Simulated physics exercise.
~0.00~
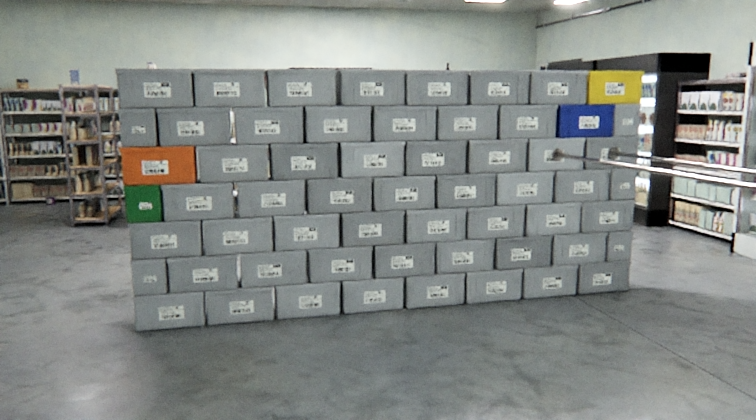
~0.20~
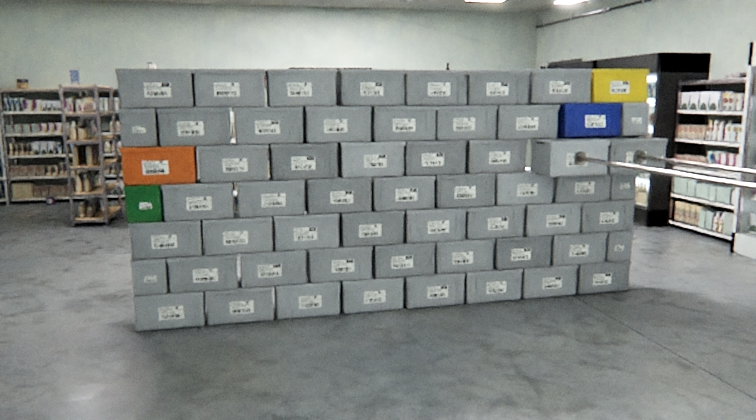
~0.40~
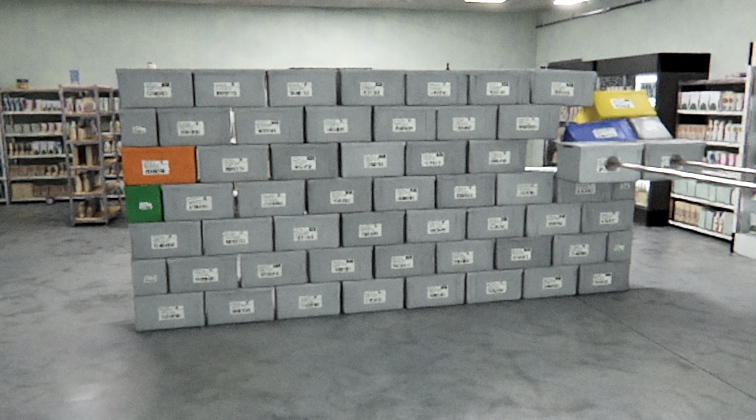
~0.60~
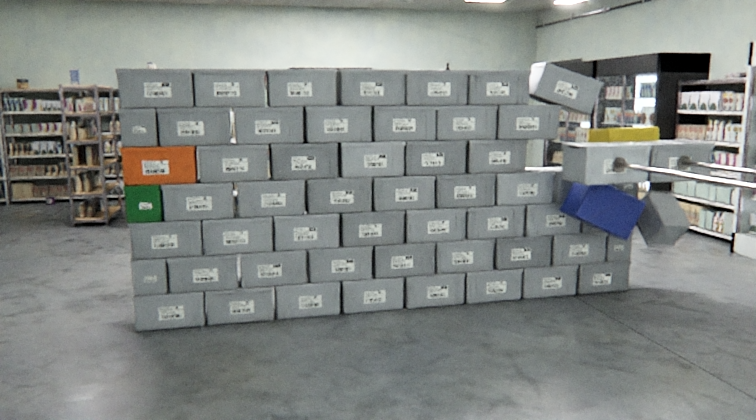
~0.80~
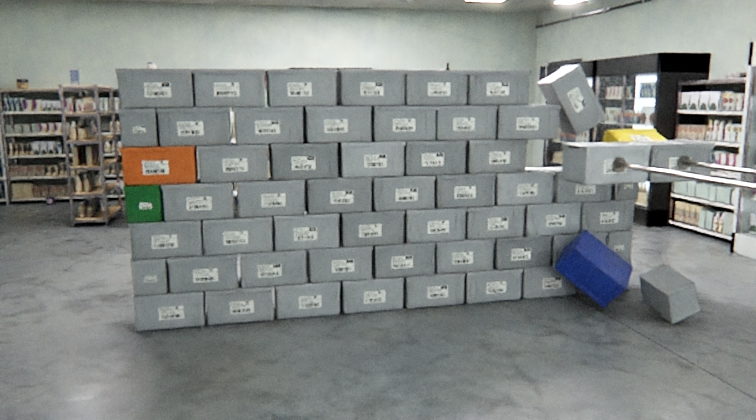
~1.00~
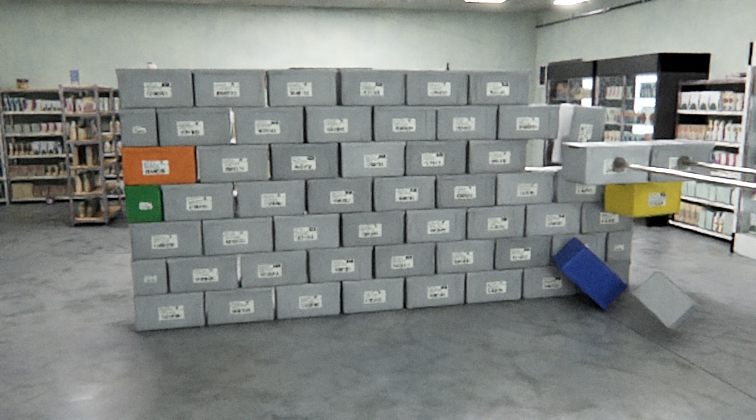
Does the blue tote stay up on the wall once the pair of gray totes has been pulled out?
No, the blue tote tips over and drops, ending up on the floor by the right end of the wall.
